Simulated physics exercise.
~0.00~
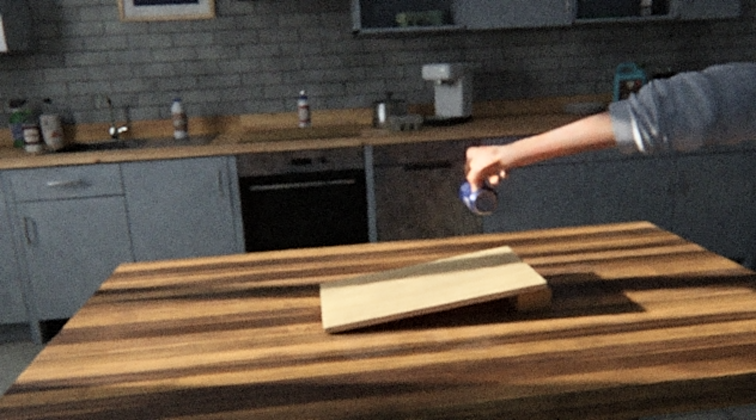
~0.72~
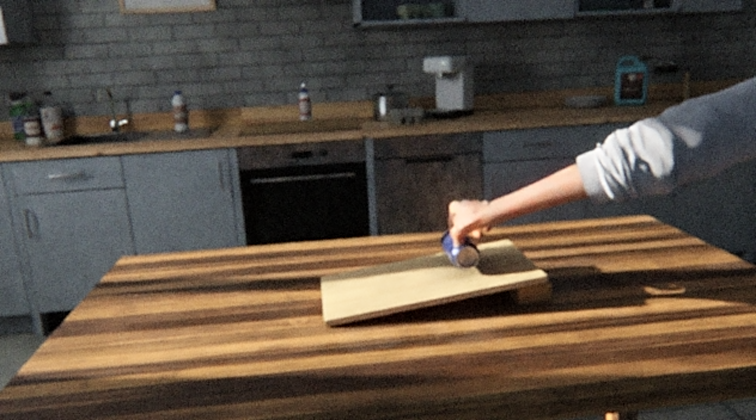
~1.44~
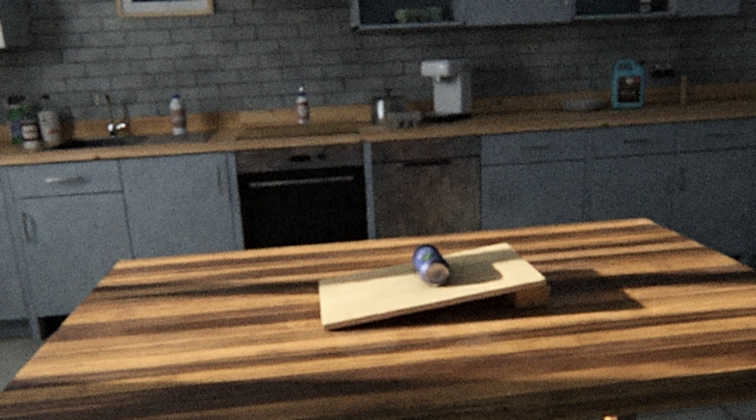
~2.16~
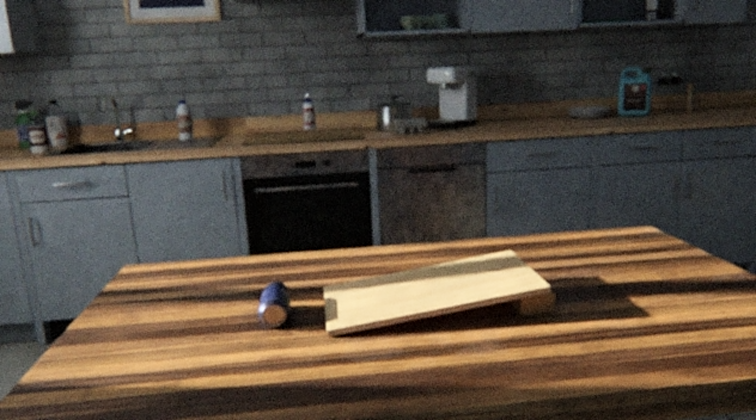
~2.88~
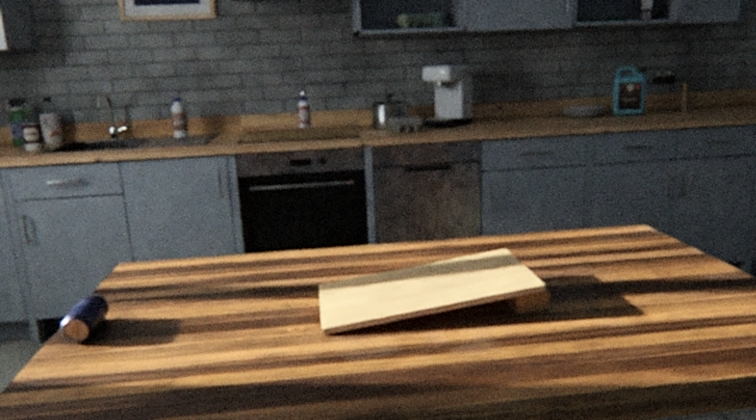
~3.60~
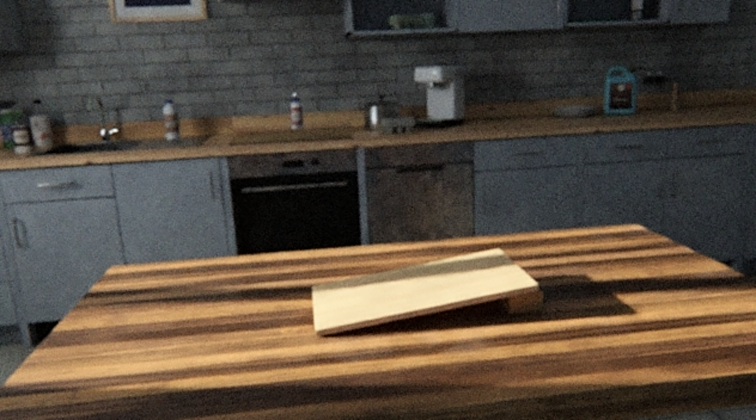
A hand reached in from the right and laid a blue can on its side on a sloping board, then let go. The can rolled left down the board and across the wooden table until it was out of sight.
